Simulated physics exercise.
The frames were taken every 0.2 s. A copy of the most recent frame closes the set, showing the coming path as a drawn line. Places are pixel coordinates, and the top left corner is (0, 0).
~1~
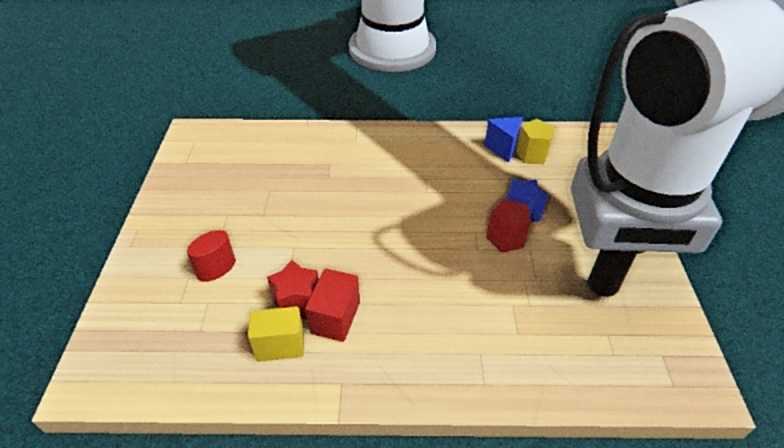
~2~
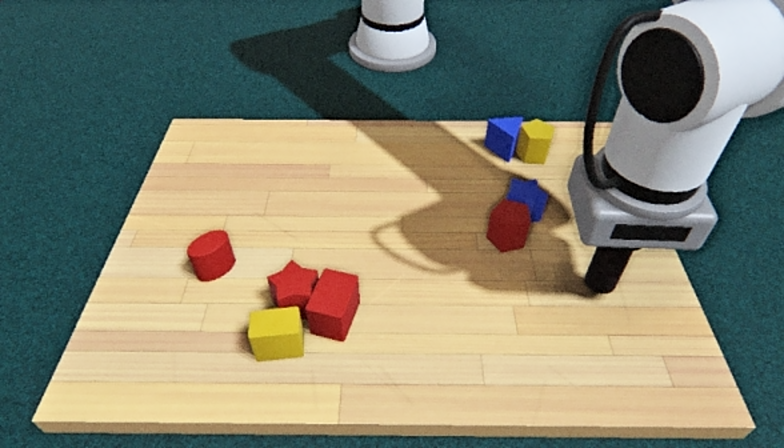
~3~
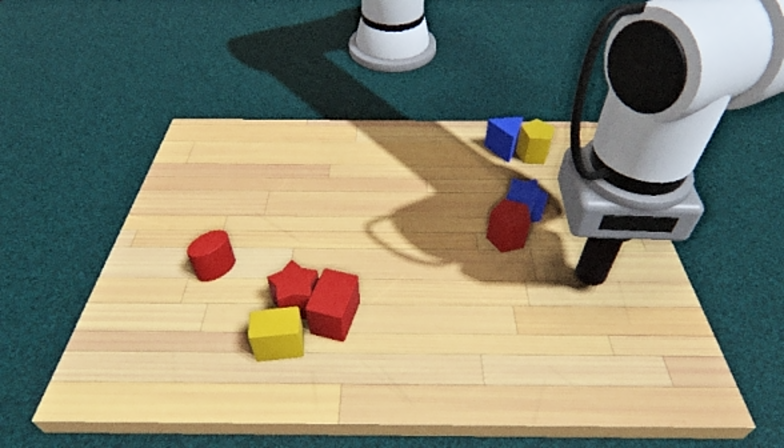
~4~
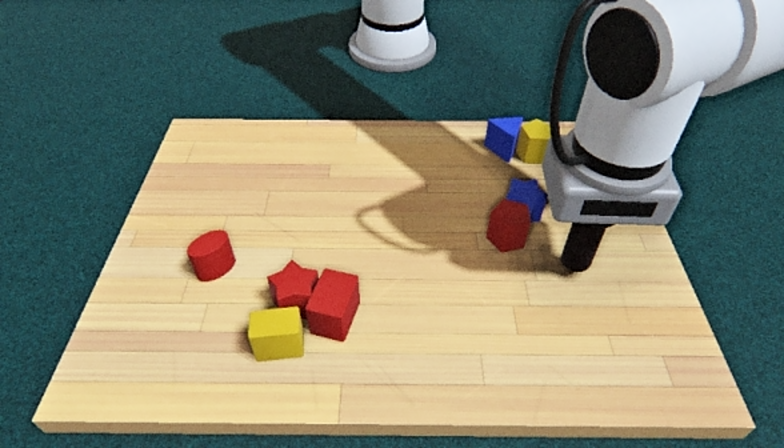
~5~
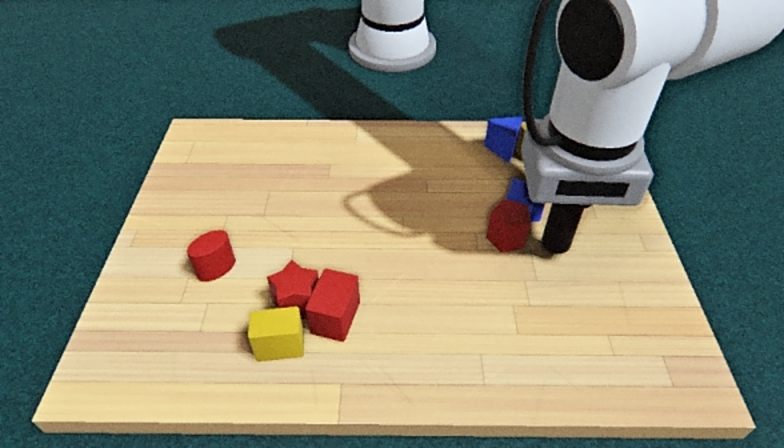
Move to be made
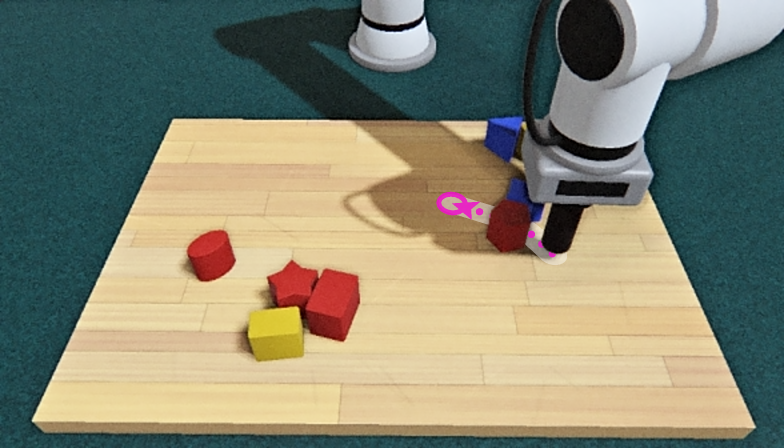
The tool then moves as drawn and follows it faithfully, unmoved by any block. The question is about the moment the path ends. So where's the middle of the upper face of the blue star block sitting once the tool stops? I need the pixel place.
Close to (508, 173).
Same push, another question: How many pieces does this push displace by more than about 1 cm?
Blocks that move over 1 cm: Two.
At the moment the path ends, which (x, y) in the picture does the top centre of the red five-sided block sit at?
(487, 209)
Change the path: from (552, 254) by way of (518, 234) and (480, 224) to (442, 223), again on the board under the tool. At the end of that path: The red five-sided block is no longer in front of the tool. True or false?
False
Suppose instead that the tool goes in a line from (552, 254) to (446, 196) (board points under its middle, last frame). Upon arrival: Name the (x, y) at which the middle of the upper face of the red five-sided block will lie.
Just about (459, 201).
Drawn move, from (552, 254) by way of (524, 229) and (488, 214) to (452, 203).
What follows on the original path. One third of the way, tool (526, 219); red five-sided block (501, 209), turned 30° anticlockwise; blue star block (520, 183), turned 25° clockwise.
Two thirds of the way, tool (490, 205); red five-sided block (487, 209), turned 65° anticlockwise; blue star block (508, 173), turned 65° clockwise.
At the end, tool (453, 194); red five-sided block (487, 209), turned 65° anticlockwise; blue star block (508, 173), turned 70° clockwise.
